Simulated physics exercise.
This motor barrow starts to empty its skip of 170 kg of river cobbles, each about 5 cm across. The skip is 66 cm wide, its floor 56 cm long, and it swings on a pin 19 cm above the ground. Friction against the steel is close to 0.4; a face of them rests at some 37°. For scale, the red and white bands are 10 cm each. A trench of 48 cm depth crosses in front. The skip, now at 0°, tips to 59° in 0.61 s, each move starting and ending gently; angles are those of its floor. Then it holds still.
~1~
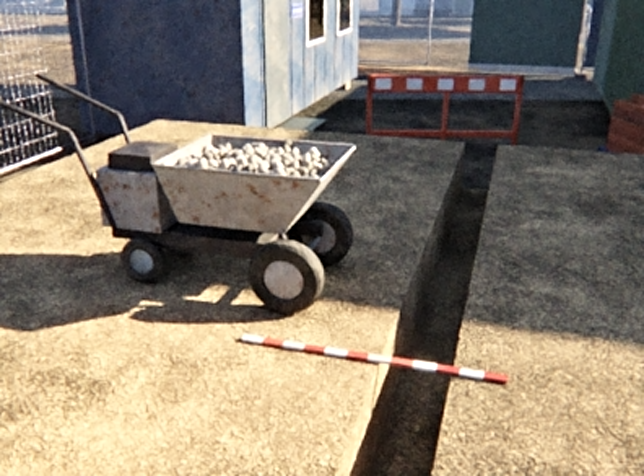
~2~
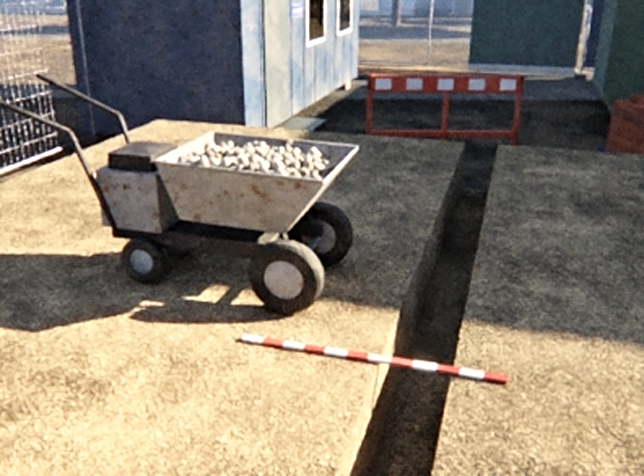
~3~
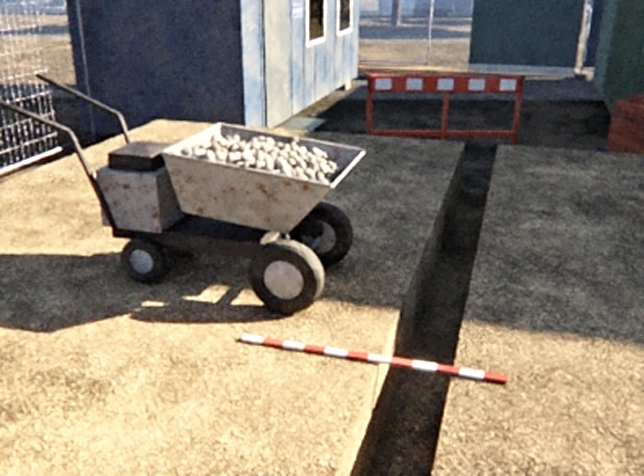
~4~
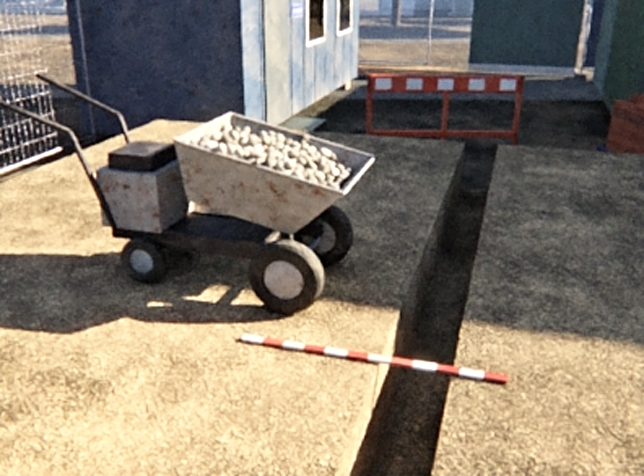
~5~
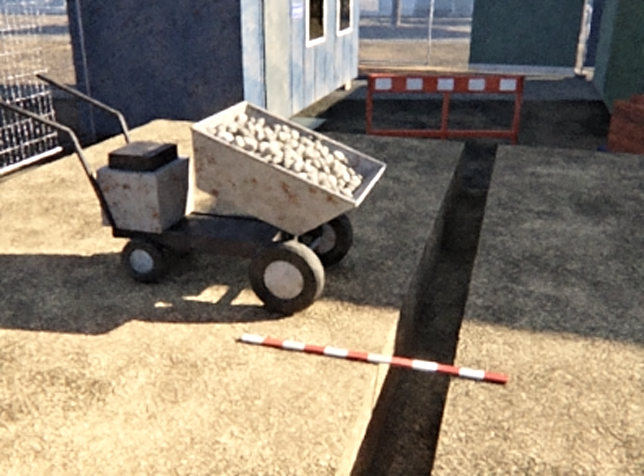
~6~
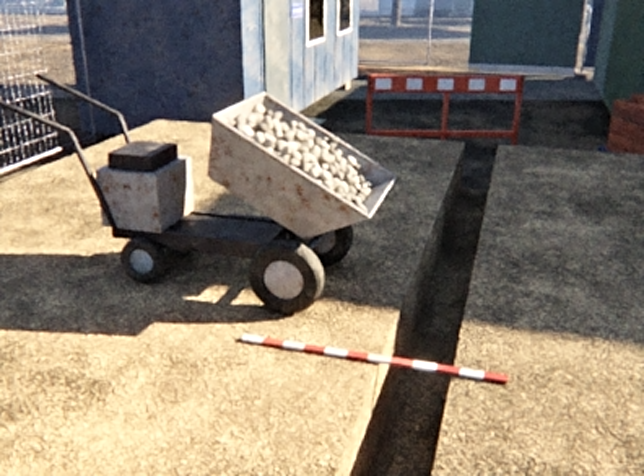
Skip of pale cobbles on a motor barrow tilting steadily forward to the right, beside a narrow trench and red-and-white pole.
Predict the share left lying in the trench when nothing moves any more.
Close to 45 in a hundred.
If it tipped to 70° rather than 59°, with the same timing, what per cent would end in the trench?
Then about 70 per cent.
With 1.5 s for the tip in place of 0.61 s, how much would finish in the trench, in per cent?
In that case some 60 per cent.
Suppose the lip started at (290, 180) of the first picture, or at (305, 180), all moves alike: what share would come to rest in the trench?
First some 55, then 55 per cent.
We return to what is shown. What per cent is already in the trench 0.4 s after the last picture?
Some 10 per cent.
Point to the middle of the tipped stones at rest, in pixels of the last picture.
Near (444, 370).
Then, 0.2 s after the last picture the floor is at 50°, 100 % in the skip; the foremost stones are at (380, 230).
Then, 0.4 s after the last picture the floor is at 59°, 88 % in the skip, 1 % short of the trench, 12 % in the trench; the foremost stones are at (458, 319).
Then, 0.8 s after the last picture the floor is at 59°, 51 % in the skip, 28 % in the trench, 21 % past the trench; the foremost stones are at (605, 332).
Then, 2.7 s after the last picture the floor is at 59°, 33 % in the skip, 45 % in the trench, 22 % past the trench; the foremost stones are past the picture's edge.
